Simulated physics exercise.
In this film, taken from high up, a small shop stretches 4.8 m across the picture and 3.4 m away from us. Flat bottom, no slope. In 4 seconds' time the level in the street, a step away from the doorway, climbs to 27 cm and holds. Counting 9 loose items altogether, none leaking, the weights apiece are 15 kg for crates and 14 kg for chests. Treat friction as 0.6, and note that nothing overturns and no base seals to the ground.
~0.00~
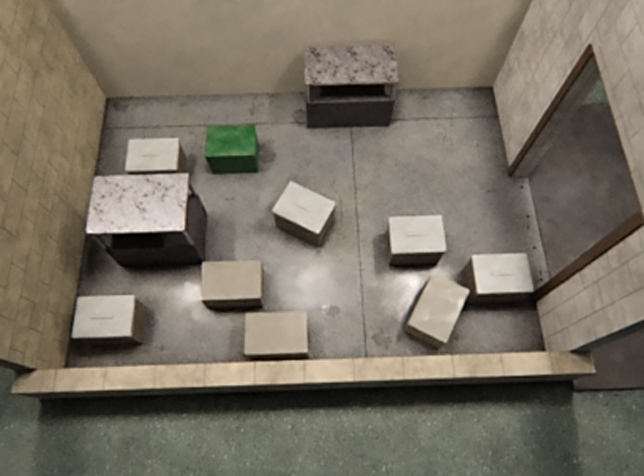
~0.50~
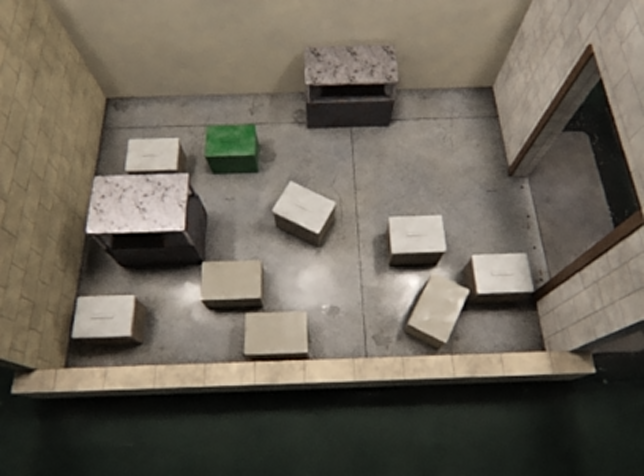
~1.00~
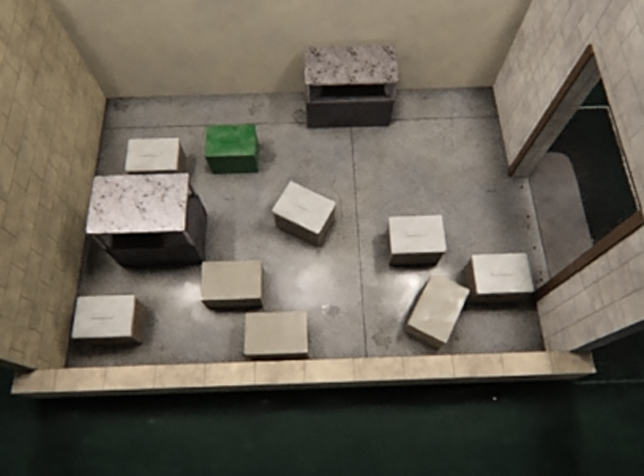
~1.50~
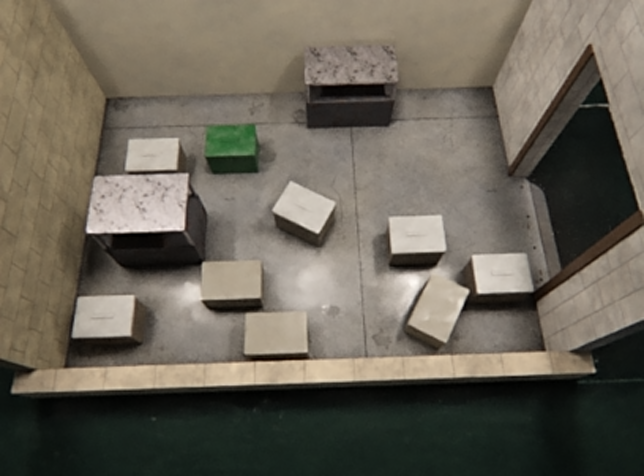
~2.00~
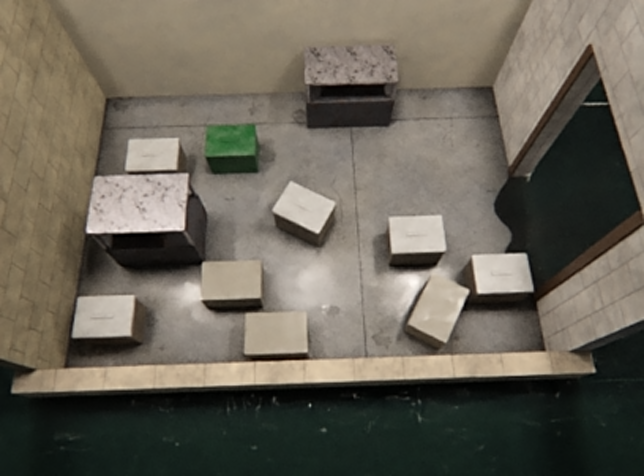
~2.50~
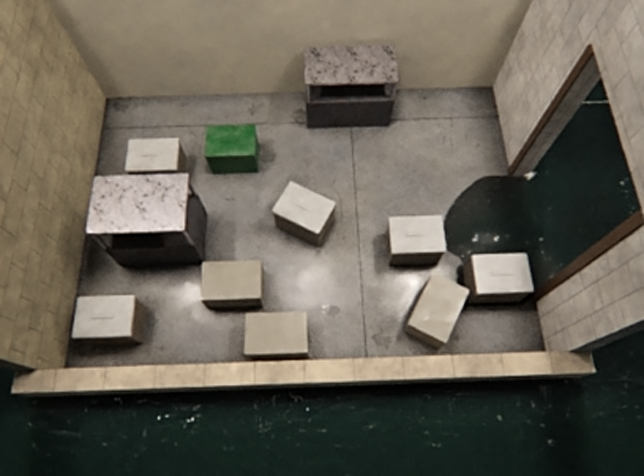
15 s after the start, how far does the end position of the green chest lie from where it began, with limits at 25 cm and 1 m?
It lies 25 cm to 1 m away.
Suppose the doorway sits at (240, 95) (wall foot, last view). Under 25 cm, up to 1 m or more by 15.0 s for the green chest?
Outcome - green chest: Well off.
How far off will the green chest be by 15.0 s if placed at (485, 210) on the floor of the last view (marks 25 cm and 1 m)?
By then it winds up well off.
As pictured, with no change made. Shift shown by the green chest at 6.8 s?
Some 80 cm from the start.
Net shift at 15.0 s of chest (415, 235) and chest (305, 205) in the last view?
One is off by 140 cm, the other by 200 cm, in the order asked.
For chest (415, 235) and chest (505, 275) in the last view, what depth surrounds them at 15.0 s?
First about 24 cm, second about 14 cm.
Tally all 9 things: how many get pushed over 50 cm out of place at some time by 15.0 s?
All told, that gives 8.
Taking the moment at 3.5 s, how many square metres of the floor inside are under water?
About 3.0 m2.
After 3.5 s the green chest is near (230, 140), 0.0 m from its start, aground; 0 afloat.
After 6.8 s the green chest is near (167, 113), 0.8 m from its start, afloat; 8 afloat.
After 11.0 s the green chest is near (133, 134), 1.0 m from its start, afloat; 9 afloat.
After 15.0 s the green chest is near (174, 129), 0.6 m from its start, afloat; 9 afloat.
